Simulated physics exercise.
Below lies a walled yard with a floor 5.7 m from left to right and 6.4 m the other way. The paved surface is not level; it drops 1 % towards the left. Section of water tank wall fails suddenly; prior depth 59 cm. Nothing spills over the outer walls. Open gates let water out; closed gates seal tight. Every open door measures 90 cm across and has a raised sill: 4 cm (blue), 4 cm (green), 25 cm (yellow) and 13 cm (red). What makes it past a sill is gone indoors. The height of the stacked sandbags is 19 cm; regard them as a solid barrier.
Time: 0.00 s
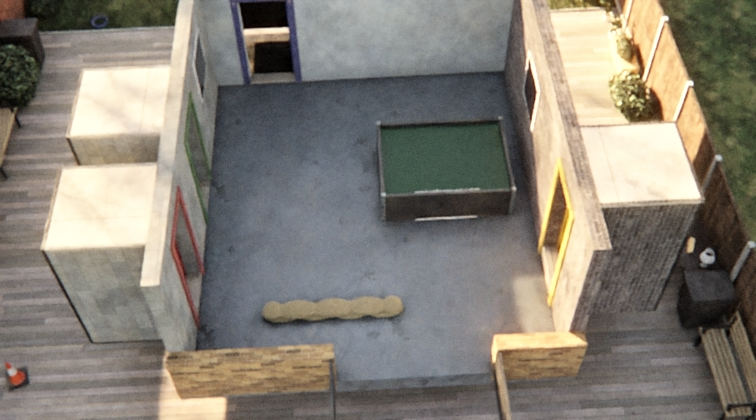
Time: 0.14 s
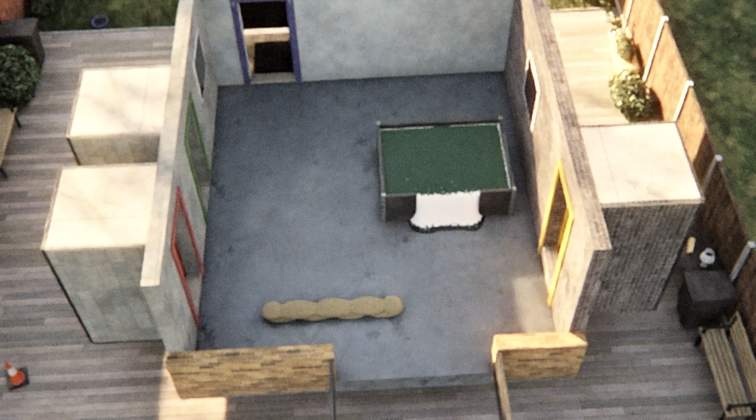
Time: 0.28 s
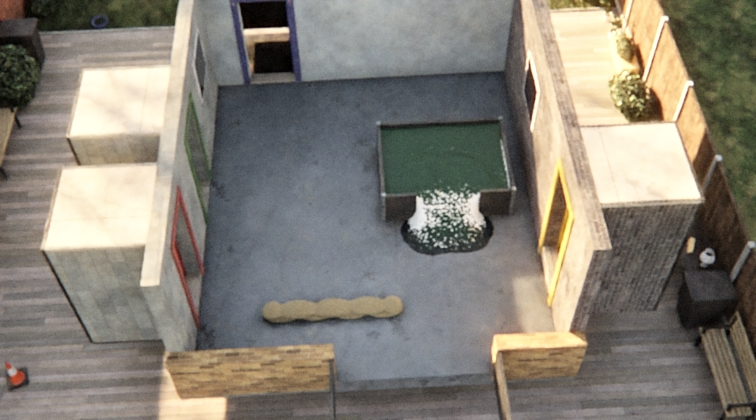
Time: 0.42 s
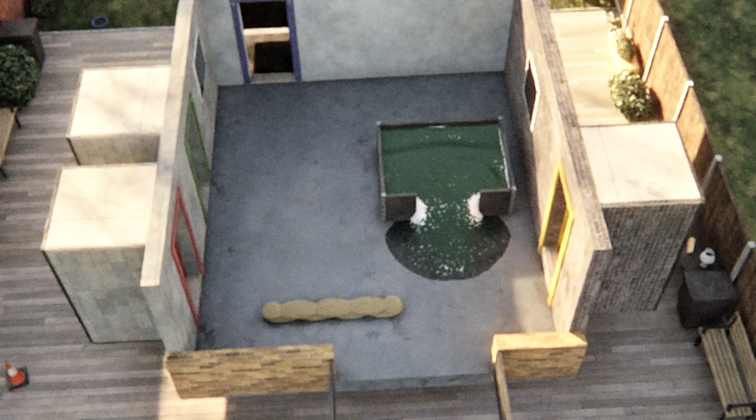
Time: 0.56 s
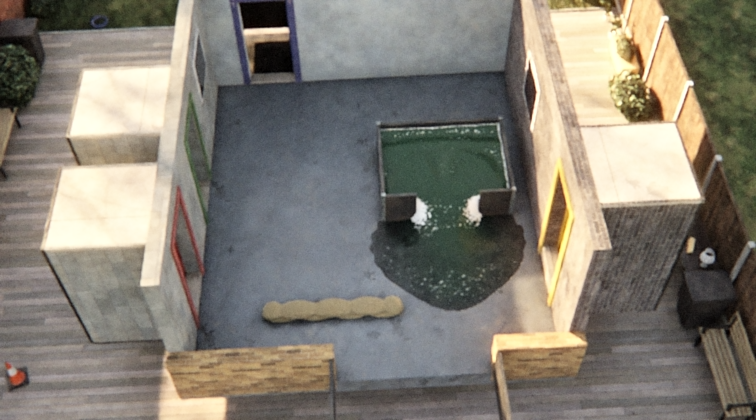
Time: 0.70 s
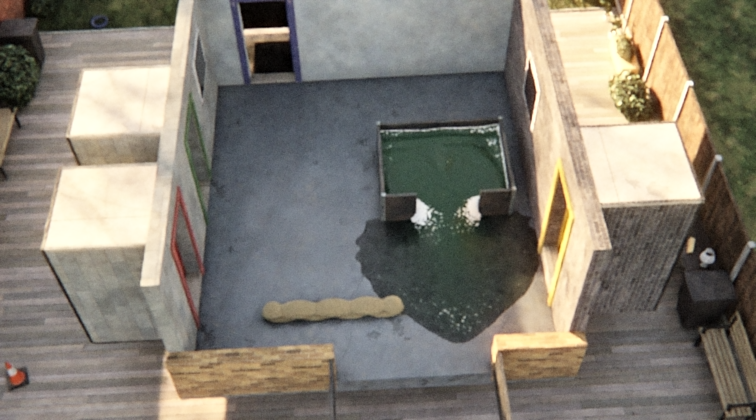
The clip shows a walled yard seen from above, where green water sits in a rectangular tank until the near wall gives way, and water pours through the gap and spreads across the grey floor, reaching the sandbags.
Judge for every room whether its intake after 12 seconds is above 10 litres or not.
Result: The blue door will most likely respect the limit. The green door will most likely respect the limit. The yellow door will most likely respect the limit. The red door will most likely respect the limit.
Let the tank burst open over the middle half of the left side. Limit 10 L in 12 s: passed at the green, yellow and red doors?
In that case, green door: More than that, yellow door: Less than that, red door: Less than that.
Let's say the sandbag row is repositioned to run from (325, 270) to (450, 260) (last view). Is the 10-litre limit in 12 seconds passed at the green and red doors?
Doors: Green exceeds / red stays under.
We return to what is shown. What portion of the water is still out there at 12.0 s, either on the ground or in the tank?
Near 44 in a hundred is still there.
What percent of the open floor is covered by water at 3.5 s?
Some 35 per cent of the floor is wet.
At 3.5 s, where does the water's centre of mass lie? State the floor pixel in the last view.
Centre: Approx. (436, 236) px.
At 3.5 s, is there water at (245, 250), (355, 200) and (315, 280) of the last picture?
Status of the three spots: Inundated, free of it, inundated.
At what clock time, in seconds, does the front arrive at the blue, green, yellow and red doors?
Blue: 7.5 s; green: 3.4 s; yellow: 0.8 s; red: 2.4 s.
After 1.4 s water covers 25 % of the floor and is deepest (32 cm) near (445, 222); blue door not reached, green door not reached, yellow door 9 cm at the sill, 0 L in, red door not reached.
After 2.2 s water covers 25 % of the floor and is deepest (28 cm) near (543, 355); blue door not reached, green door not reached, yellow door 10 cm at the sill, 0 L in, red door not reached.
After 3.5 s water covers 35 % of the floor and is deepest (18 cm) near (445, 222); blue door not reached, green door 2 cm at the sill, 0 L in, yellow door 12 cm at the sill, 0 L in, red door 10 cm at the sill, 0 L in.
After 7.0 s water covers 55 % of the floor and is deepest (9 cm) near (445, 222); blue door not reached, green door 3 cm at the sill, 0 L in, yellow door 6 cm at the sill, 0 L in, red door 6 cm at the sill, 0 L in.
After 12.0 s water covers 70 % of the floor and is deepest (6 cm) near (200, 315); blue door 2 cm at the sill, 0 L in, green door 3 cm at the sill, 0 L in, yellow door 2 cm at the sill, 0 L in, red door 5 cm at the sill, 0 L in.
